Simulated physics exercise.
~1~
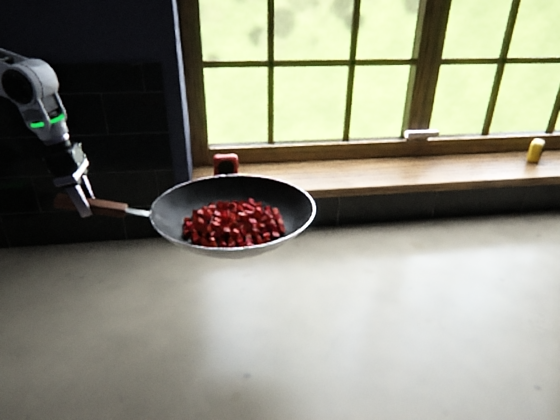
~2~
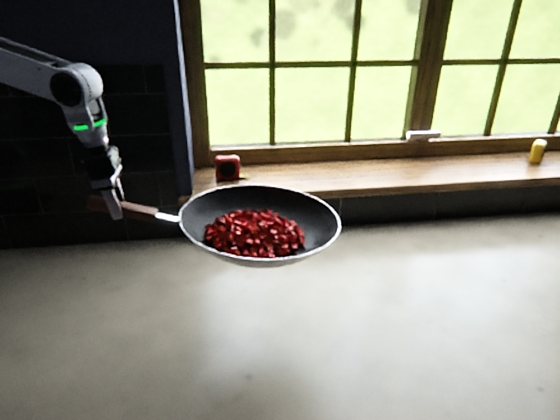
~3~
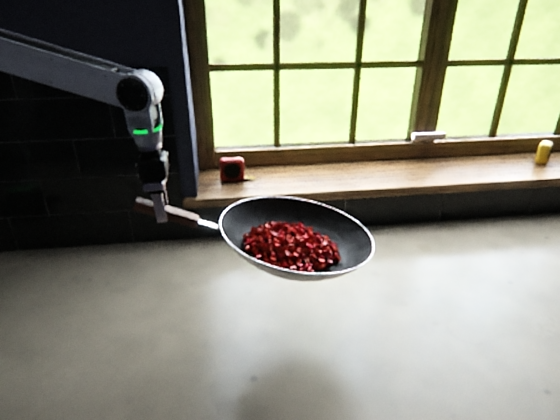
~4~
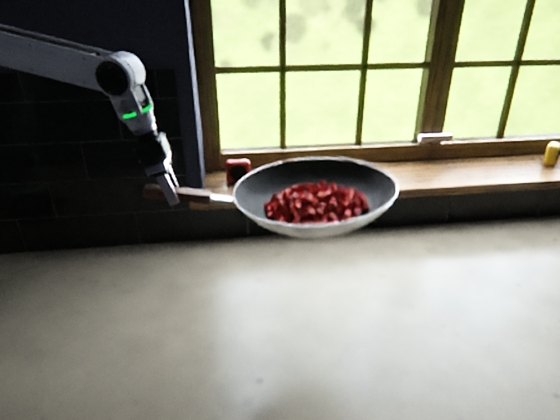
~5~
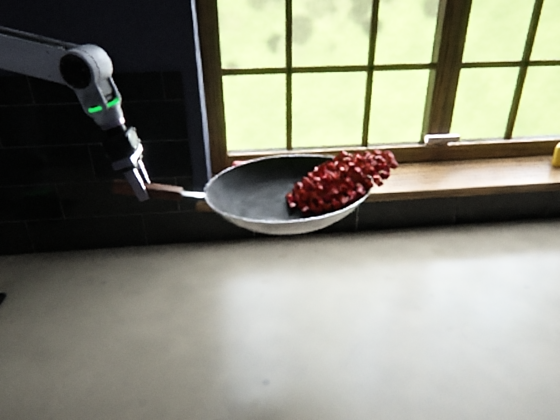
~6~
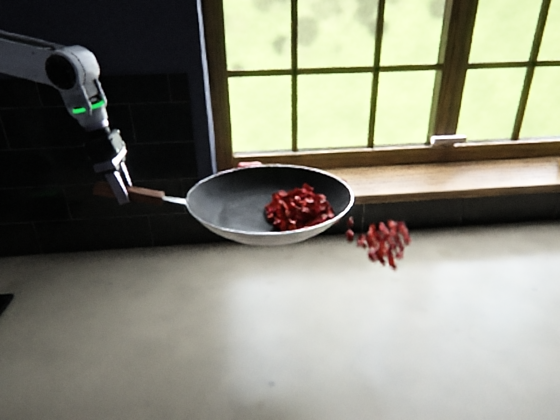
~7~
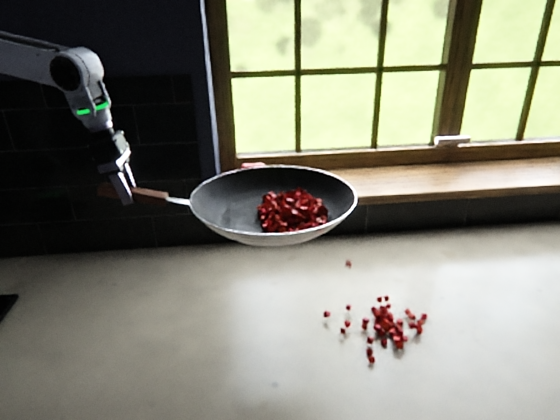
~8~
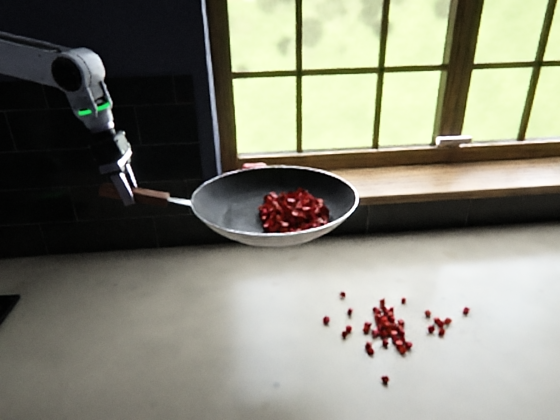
A grey robot arm with a glowing green ring holds a frying pan heaped with small red pieces above a pale counter, seen from slightly above. Behind it are a dark tiled wall and a wooden-framed window, with a small red object and a yellow one on the sill. The arm carries the pan right, tips it slightly, then lifts it and draws it back left. The pieces surge over the far right rim, and a clump drops beside the pan. It scatters across the counter as the pan settles level, most pieces still inside.
